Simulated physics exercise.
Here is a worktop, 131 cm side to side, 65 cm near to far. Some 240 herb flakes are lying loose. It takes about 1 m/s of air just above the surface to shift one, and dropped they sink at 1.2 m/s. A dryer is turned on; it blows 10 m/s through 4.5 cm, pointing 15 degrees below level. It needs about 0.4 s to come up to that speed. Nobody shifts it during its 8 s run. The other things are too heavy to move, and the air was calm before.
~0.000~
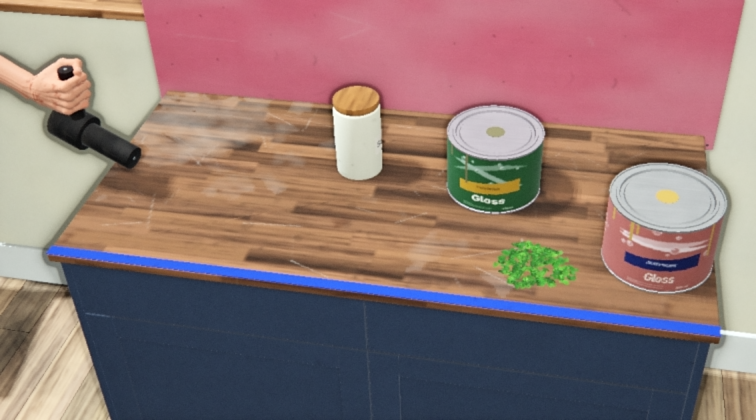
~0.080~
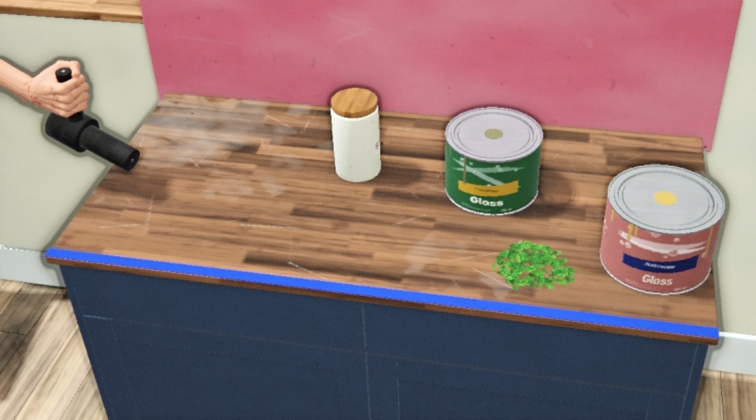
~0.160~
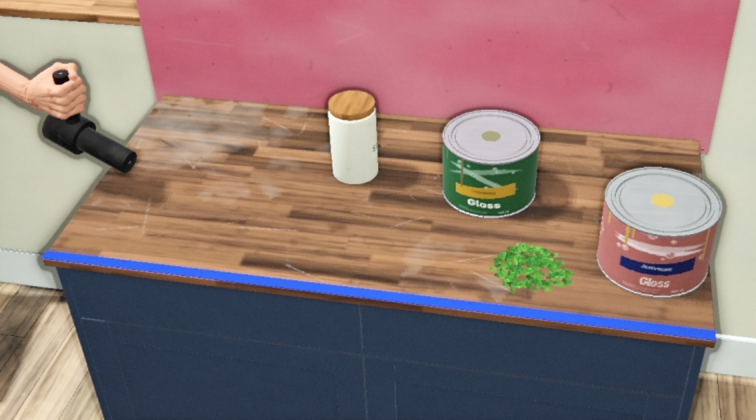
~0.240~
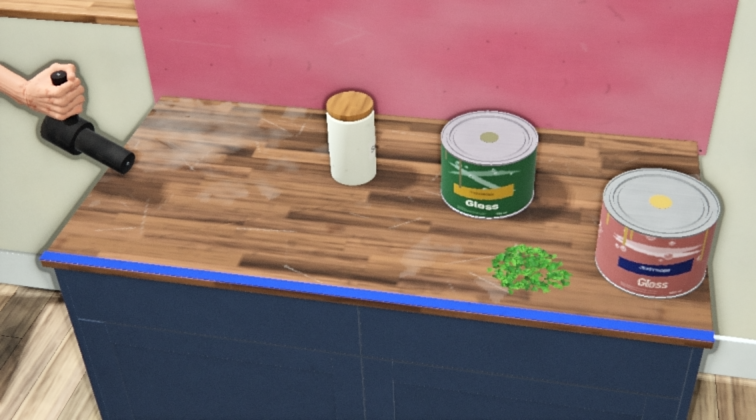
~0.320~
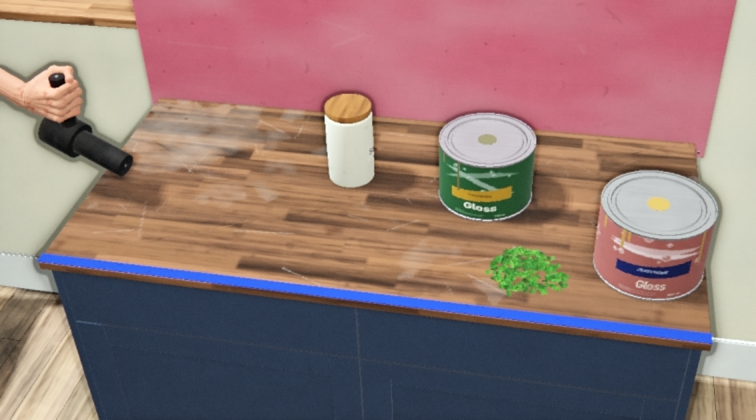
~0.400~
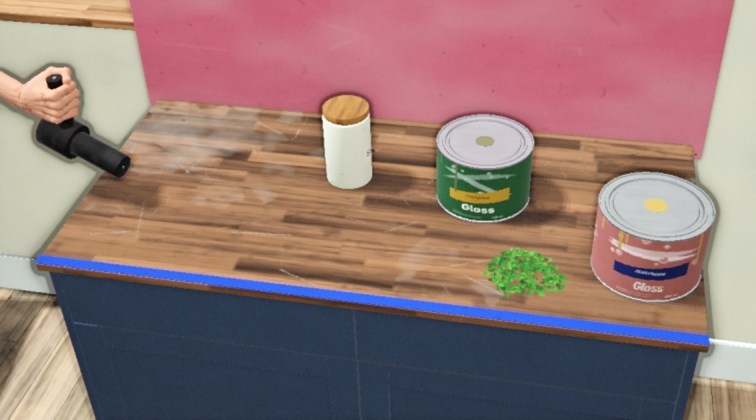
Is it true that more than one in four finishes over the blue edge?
More than a quarter over the blue edge: No.
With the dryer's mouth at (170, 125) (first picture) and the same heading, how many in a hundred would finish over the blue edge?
Then about 60 %.
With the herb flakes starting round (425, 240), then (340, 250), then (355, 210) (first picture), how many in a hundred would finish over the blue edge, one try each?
In that order: 5 %, 60 %, 0 %.
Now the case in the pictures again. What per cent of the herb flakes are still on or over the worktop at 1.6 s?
Near 30 %.
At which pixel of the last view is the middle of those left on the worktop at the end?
Near (593, 265).
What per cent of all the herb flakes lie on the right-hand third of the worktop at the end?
Near 20 %.
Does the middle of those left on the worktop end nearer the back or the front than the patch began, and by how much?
Towards the back, some 5 cm.
After 1.6 s the count stands so, 11 % are over the blue edge; the middle of those still in play is near (592, 269).
After 2.6 s the count stands so, 11 % are over the blue edge; the middle of those still in play is near (593, 265).
After 4.4 s the count stands so, 11 % are over the blue edge; the middle of those still in play is near (593, 265).
After 8.0 s, at the end, 11 % are over the blue edge; the middle of those still in play is near (593, 265).
